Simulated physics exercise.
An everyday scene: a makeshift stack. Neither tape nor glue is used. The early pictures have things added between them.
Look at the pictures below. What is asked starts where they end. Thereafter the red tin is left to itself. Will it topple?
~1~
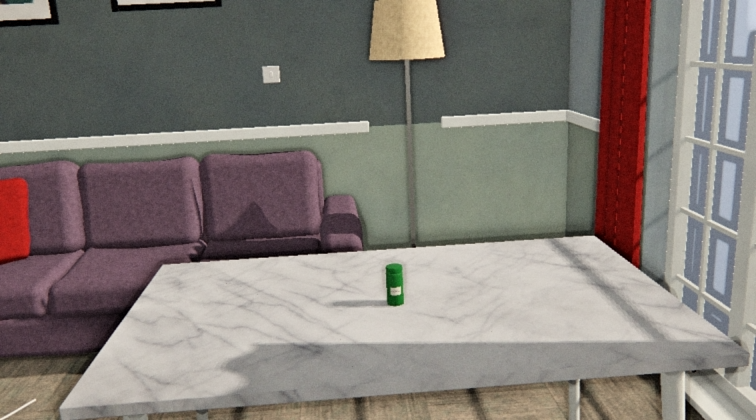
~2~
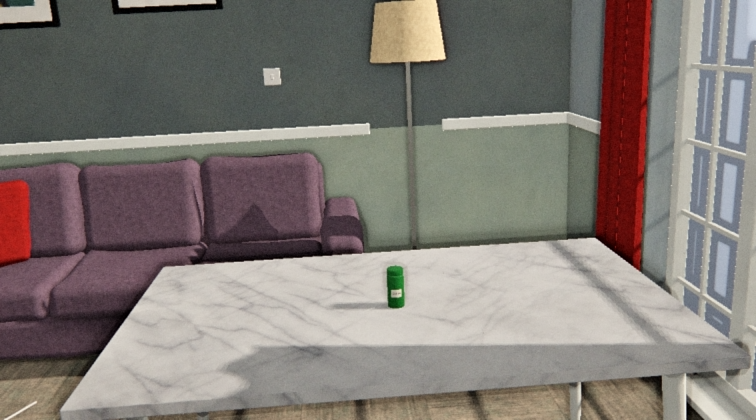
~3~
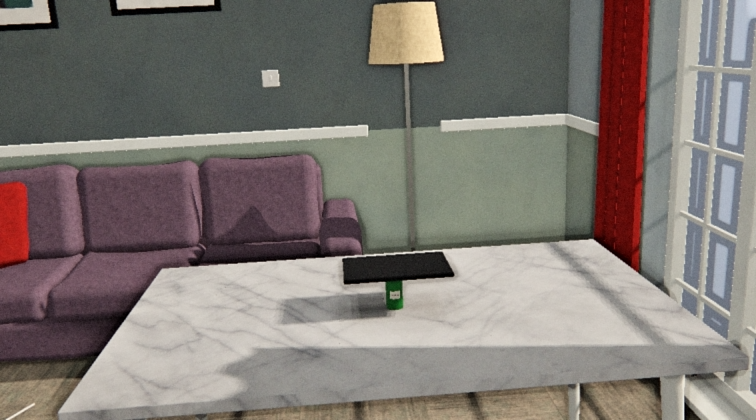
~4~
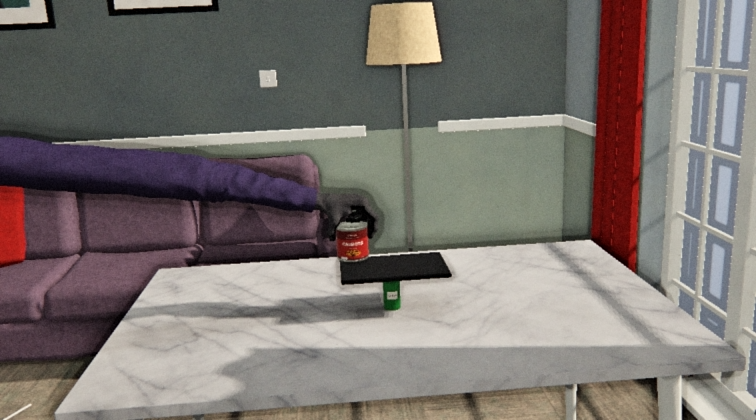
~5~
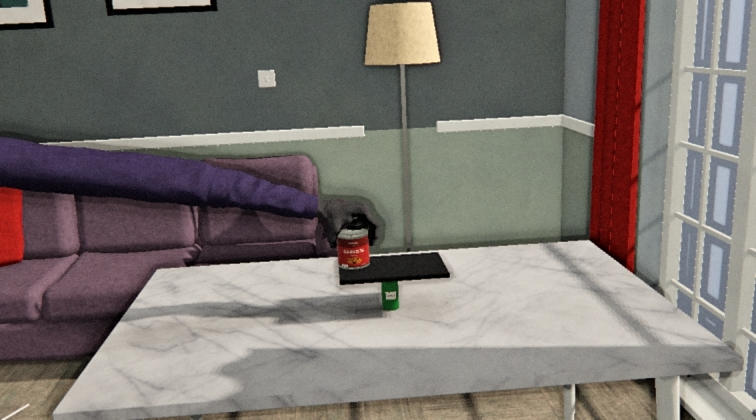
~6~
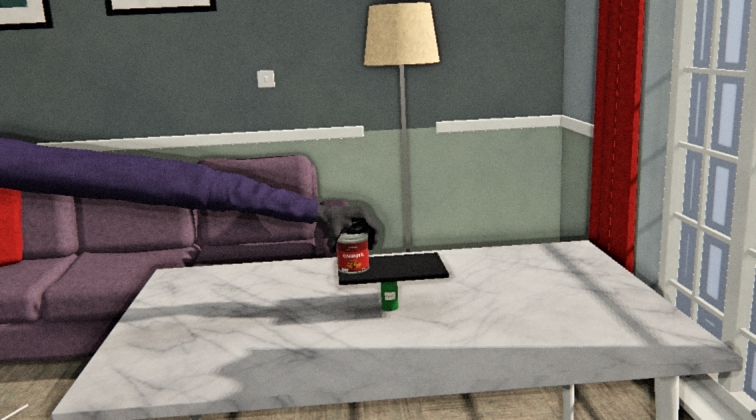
Yes.
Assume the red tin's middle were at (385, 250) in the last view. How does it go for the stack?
Stands.
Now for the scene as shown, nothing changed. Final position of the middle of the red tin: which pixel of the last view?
Near (315, 300).
Then, 0.30 s past the last view, red tin now fallen; black lid rocked 54° from its first pose.
Then, 0.50 s past the last view, black lid rocked 42° from its first pose.
Finally, fallen, black lid and red tin; moved from the start, green shaker. Final places as the last picture's camera would see them, red tin near (315, 300). The stack gives way.
